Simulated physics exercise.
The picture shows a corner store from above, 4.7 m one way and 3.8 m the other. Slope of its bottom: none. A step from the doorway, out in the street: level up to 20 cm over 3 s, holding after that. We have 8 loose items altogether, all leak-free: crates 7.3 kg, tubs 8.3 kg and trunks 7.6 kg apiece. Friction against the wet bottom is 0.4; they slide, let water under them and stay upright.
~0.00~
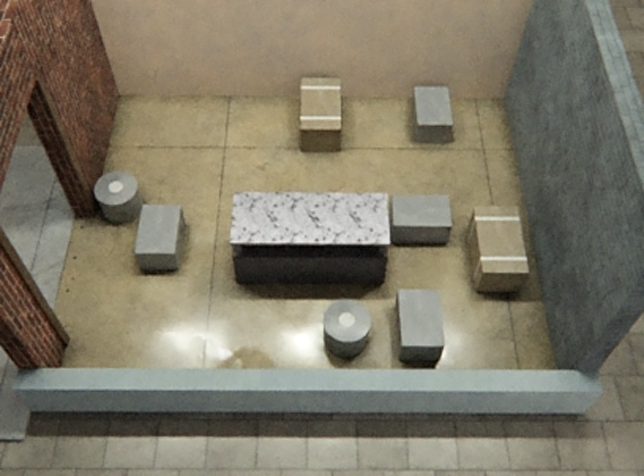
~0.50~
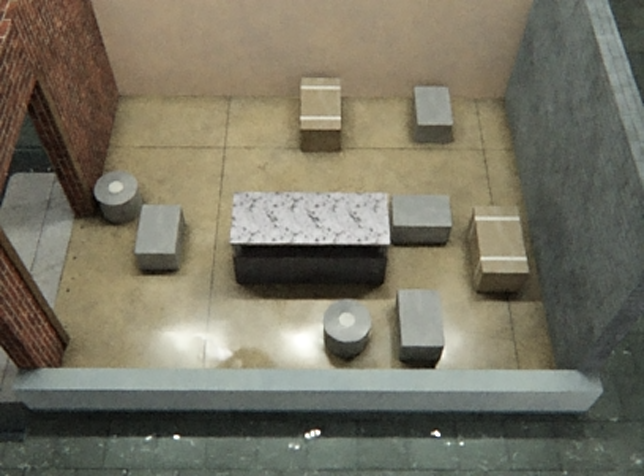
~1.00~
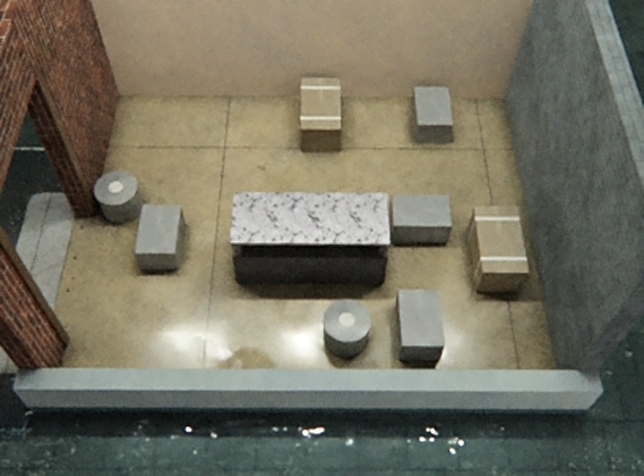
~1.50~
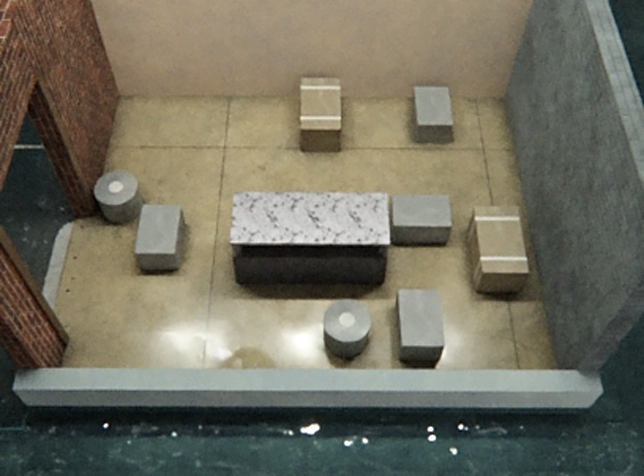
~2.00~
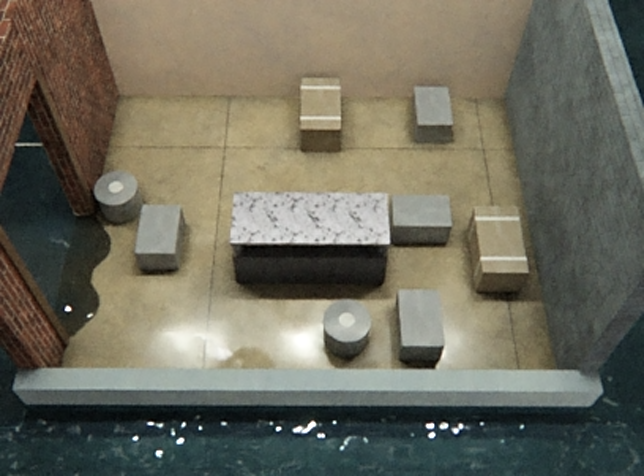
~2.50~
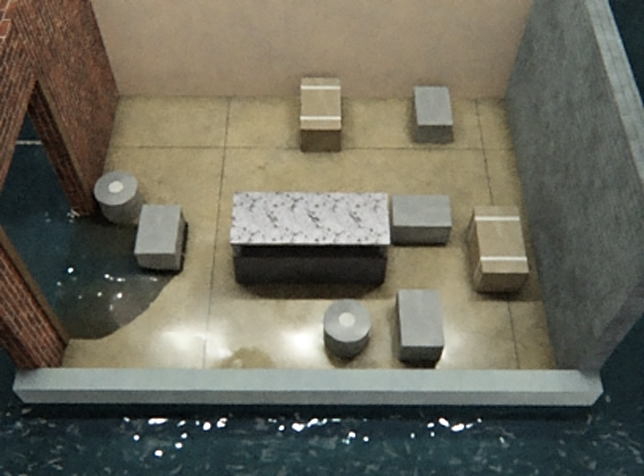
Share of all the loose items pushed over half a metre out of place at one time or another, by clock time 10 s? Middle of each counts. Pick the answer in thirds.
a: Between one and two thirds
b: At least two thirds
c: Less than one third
At least two thirds.
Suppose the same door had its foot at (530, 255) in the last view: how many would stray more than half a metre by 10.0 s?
Then it comes to 8 of them.
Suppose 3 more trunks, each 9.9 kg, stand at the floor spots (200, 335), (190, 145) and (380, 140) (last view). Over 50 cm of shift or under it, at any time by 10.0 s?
In that order: Over, under, more.
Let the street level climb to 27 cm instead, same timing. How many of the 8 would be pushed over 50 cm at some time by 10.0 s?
7.
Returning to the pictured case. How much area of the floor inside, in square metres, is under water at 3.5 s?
Some 3.5 m2.
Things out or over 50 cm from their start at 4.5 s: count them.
At that time I count 1.
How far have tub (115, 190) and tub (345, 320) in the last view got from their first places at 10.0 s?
Respectively 20 and 140 centimetres.
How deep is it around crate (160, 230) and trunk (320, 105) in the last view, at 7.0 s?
About 6 and 6 cm.
After 3.5 s 1 of 8 are over 50 cm from their spots; 0 afloat.
After 4.5 s 1 of 8 are over 50 cm from their spots; 0 afloat.
After 7.0 s 4 of 8 are over 50 cm from their spots; 4 afloat.
After 10.0 s 7 of 8 are over 50 cm from their spots, and 7 have been at some point; 7 afloat.
